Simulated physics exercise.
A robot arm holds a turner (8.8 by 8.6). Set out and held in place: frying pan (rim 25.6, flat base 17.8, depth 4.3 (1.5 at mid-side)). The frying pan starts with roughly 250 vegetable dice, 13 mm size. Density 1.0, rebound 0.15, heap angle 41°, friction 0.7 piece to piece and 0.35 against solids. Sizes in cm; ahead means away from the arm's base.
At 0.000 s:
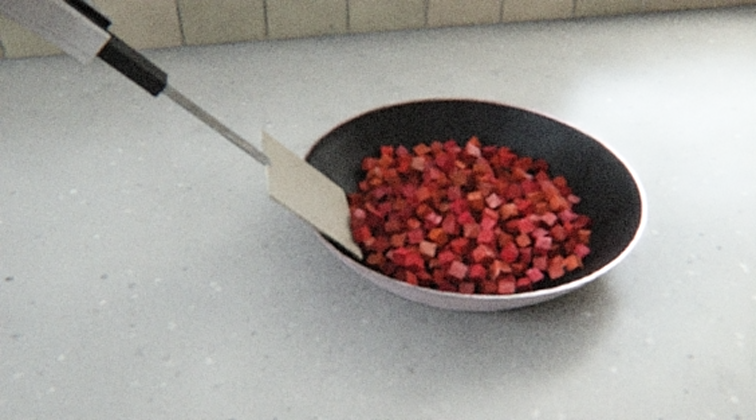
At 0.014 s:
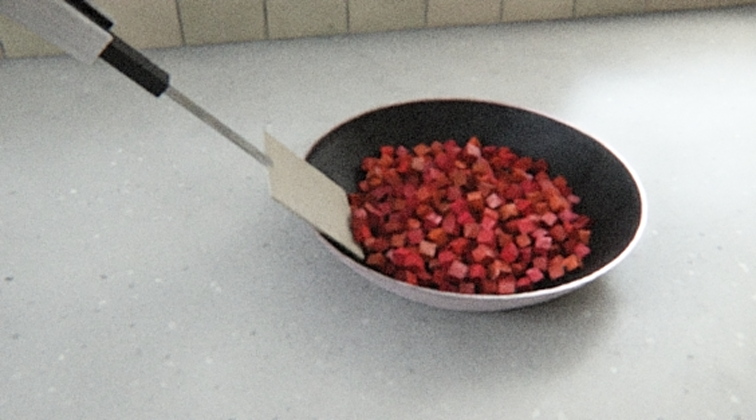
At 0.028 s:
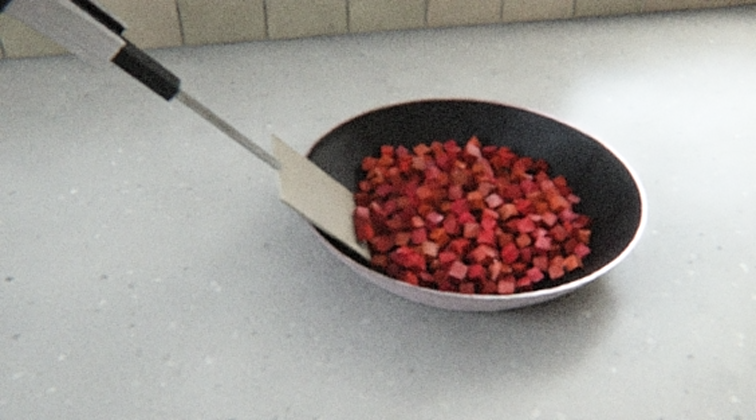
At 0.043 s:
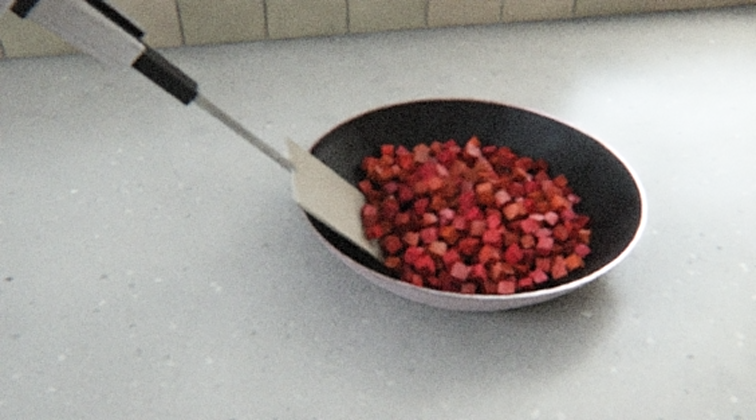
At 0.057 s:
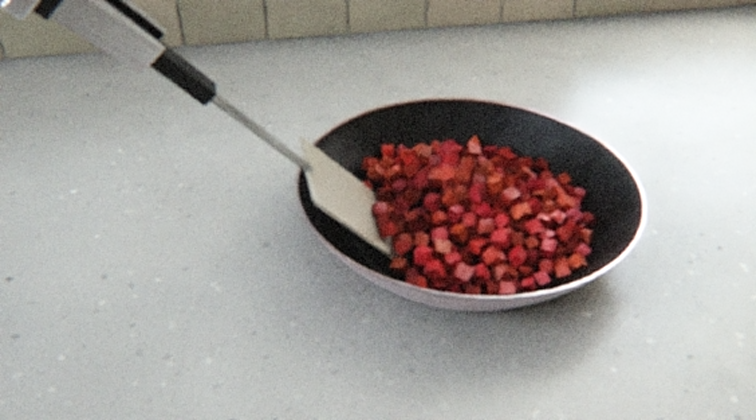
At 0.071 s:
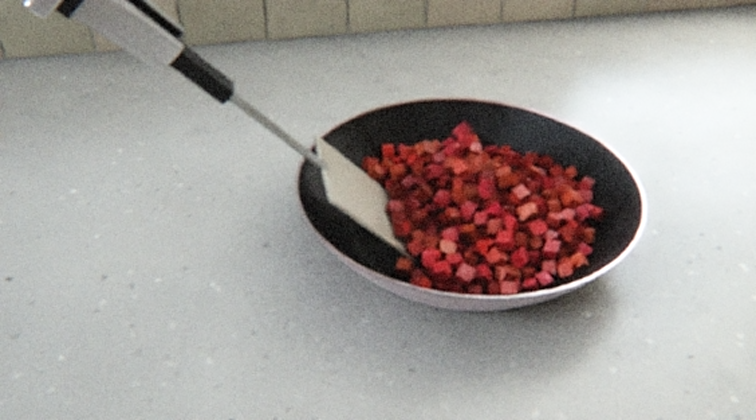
On a pale grey speckled countertop with a row of beige tiles behind, a fixed view looks down at an angle. A black frying pan with a light rim sits right of centre, heaped with small red and pink cubes, and a robot arm at upper left holds a cream turner at its left side. The turner starts almost still, then slides slowly rightward, pushing the nearest cubes and bunching the heap slightly.
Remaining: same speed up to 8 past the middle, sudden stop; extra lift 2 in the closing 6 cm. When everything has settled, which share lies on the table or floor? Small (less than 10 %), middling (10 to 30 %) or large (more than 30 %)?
On the table or floor the share is middling, 10 to 30 %.
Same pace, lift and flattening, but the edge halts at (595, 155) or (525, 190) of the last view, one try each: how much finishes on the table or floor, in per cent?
About 45 and 5 per cent.
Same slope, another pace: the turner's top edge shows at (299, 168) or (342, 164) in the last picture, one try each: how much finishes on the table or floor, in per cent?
About 5 and 30 per cent.
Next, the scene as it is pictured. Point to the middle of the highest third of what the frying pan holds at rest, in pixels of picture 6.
At about (584, 175).
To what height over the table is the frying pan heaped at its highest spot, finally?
Some 6.0 cm.
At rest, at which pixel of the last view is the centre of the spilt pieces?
Near (647, 186).
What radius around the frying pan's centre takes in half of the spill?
About 18 cm.
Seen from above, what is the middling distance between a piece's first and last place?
About 6 cm.
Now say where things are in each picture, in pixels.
Turner top edge at (265, 161), sloping 47°; upper third of the load around (457, 204), from x 355 to 585, top at y 145; 252 in the frying pan, in the first frame.
Turner top edge at (267, 161), sloping 47°; upper third of the load around (457, 204), from x 355 to 585, top at y 145, in the second frame.
Turner top edge at (276, 164), sloping 47°; upper third of the load around (457, 205), from x 360 to 585, top at y 145, in the third frame.
Turner top edge at (291, 167), sloping 47°; upper third of the load around (455, 201), from x 365 to 585, top at y 145, in the fourth frame.
Turner top edge at (307, 167), sloping 47°; upper third of the load around (463, 193), from x 365 to 590, top at y 145, in the fifth frame.
Turner top edge at (322, 166), sloping 47°; upper third of the load around (478, 188), from x 365 to 600, top at y 130; 252 in the frying pan, in the sixth frame.
After 0.13 s, sloping 47°, highest piece 11 above the table; 251 in the frying pan, 1 on the blade or in flight.
After 0.19 s, sloping 47°, highest piece 11 above the table; 249 in the frying pan, 3 on the blade or in flight.
After 0.42 s, sloping 47°, highest piece 6 above the table; 208 in the frying pan, 44 on the table or floor.
After 1.47 s, sloping 47°, highest piece 5 above the table; 208 in the frying pan, 44 on the table or floor.
At rest, 208 in the frying pan, 44 on the table or floor. That is 17 % on the table or floor.
